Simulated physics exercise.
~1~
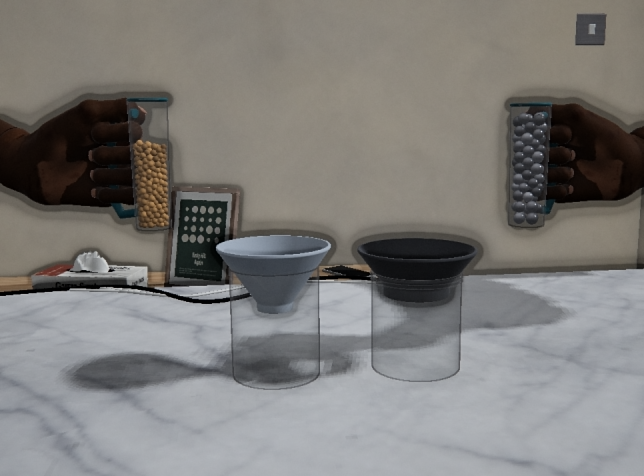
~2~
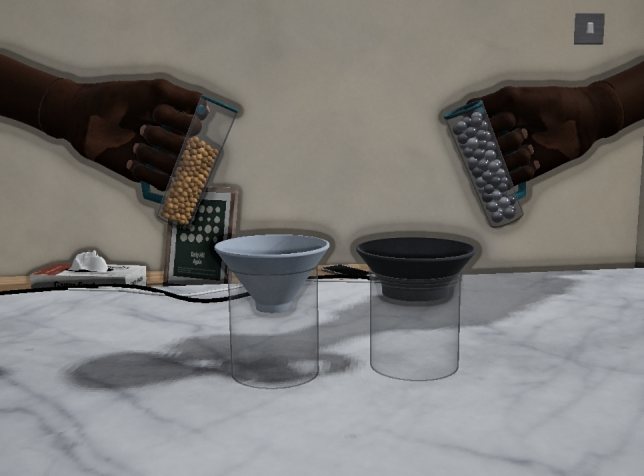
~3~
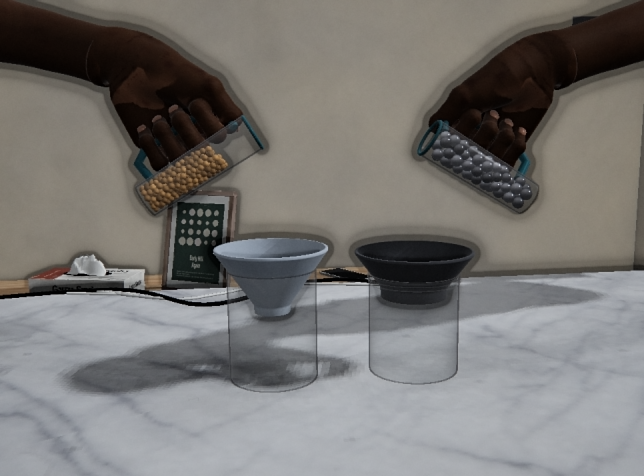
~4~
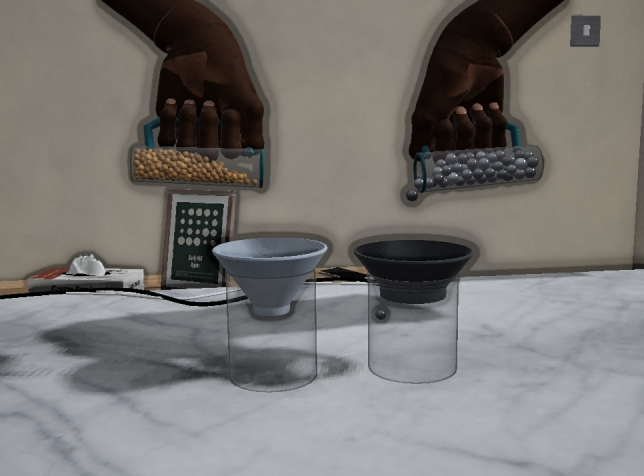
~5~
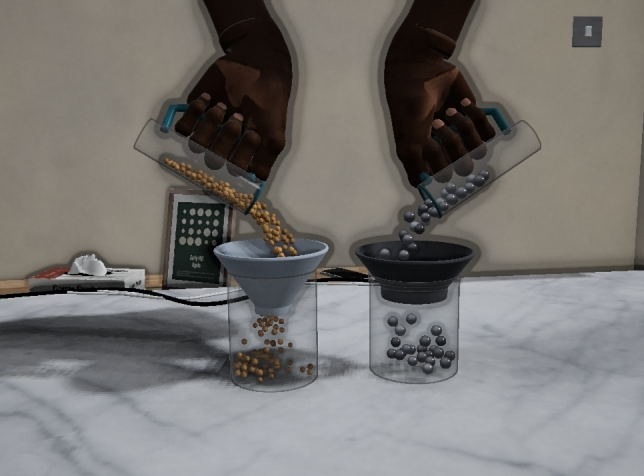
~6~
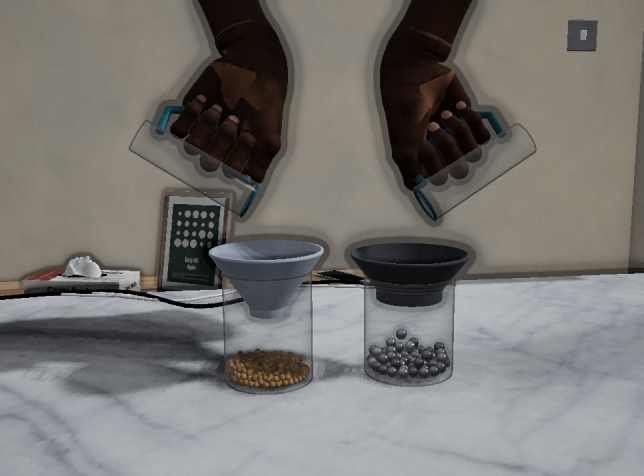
Two hands tipping cups of orange and grey beads into funnels, both loads running through and settling in the clear jars below.
